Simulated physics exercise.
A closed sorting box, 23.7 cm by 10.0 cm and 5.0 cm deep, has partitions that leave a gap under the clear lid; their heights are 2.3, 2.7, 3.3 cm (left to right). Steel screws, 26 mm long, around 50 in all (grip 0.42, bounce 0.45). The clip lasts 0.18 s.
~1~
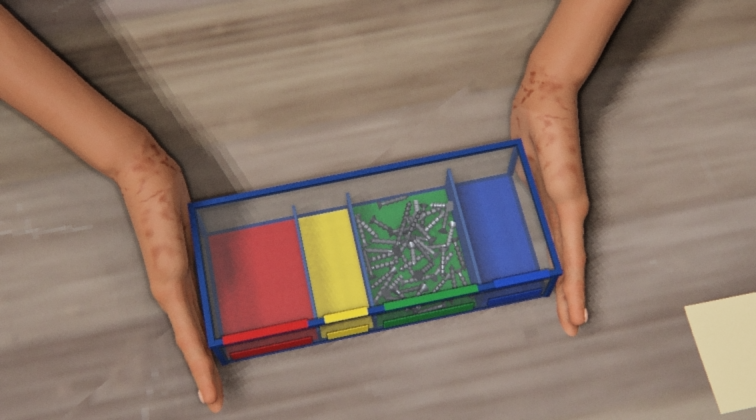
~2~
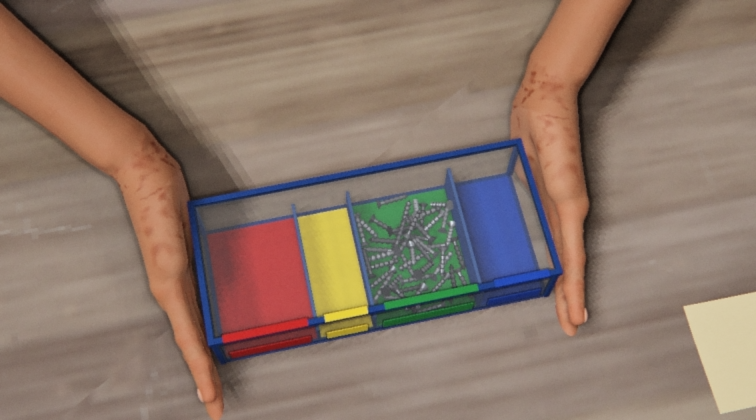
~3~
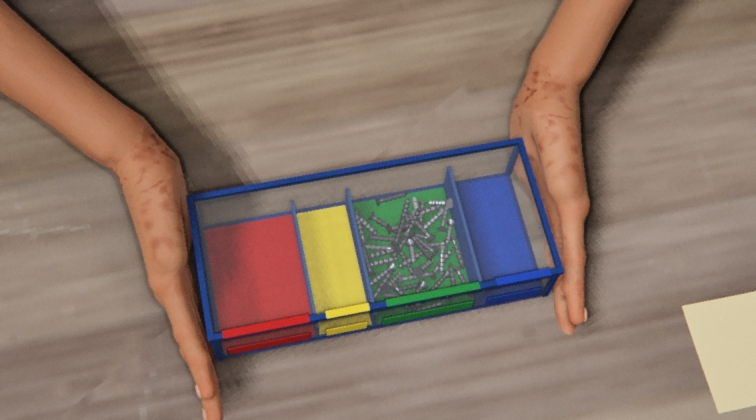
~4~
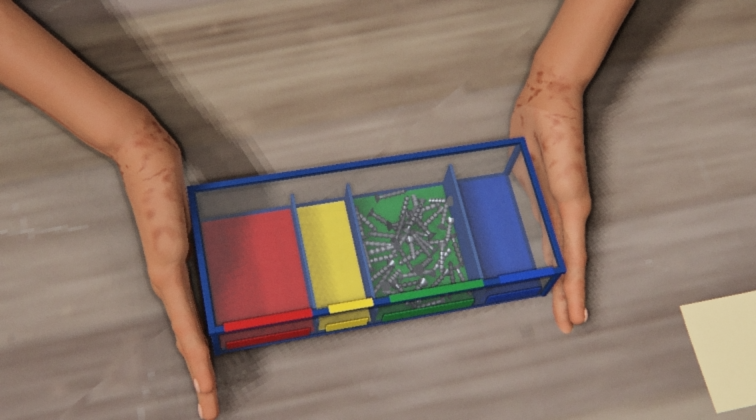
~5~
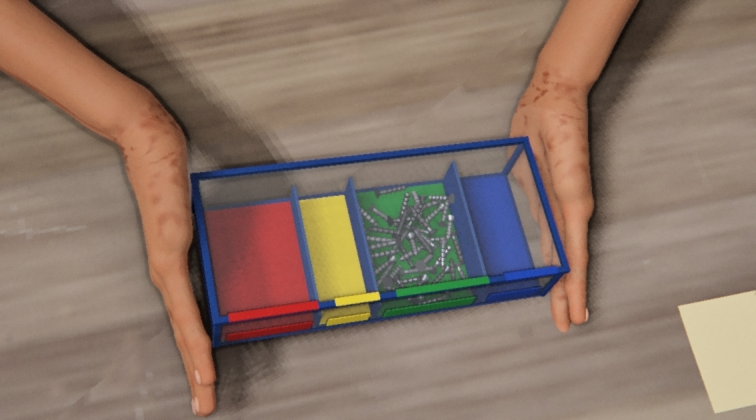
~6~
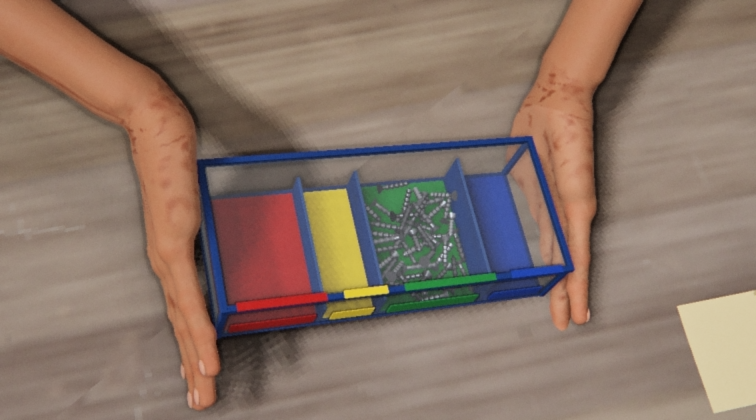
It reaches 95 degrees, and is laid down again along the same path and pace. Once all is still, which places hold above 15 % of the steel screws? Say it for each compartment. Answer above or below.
Red compartment: Below; blue compartment: Above; green compartment: Above; yellow compartment: Below.
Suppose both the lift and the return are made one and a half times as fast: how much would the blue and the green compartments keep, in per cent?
Blue 55, green 45.
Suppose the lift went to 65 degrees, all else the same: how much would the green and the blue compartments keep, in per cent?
In that case green 100; blue 0.
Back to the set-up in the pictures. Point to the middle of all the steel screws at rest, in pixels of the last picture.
Near (451, 246).
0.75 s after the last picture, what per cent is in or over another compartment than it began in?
About 15 per cent.
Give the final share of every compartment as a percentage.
Red 0, blue 45, green 55, yellow 0.
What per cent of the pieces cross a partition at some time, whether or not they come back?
About 45 per cent.
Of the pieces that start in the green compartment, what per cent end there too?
Some 50 per cent.
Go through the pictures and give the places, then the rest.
The first picture shows box tilt 0 degrees, front corners at (215, 341) and (556, 270); green 100 %.
The second picture shows box tilt 1 degrees, front corners at (214, 340) and (556, 270).
The third picture shows box tilt 3 degrees, front corners at (214, 335) and (557, 269).
The fourth picture shows box tilt 6 degrees, front corners at (215, 328) and (559, 268), lowest corner right front.
The fifth picture shows box tilt 10 degrees, front corners at (219, 318) and (563, 267), lowest corner right front.
The sixth picture shows box tilt 15 degrees, front corners at (227, 307) and (567, 267), lowest corner right front; green 100 %.
Then, 0.75 s after the last picture, tilt 95 degrees; blue 15 %, green 85 %.
Then, 1.25 s after the last picture, tilt 42 degrees; blue 45 %, green 55 %.
Then, 1.82 s after the last picture, tilt 0 degrees; blue 45 %, green 55 %.
In the end, red 0 %, blue 45 %, green 55 %, yellow 0 %.
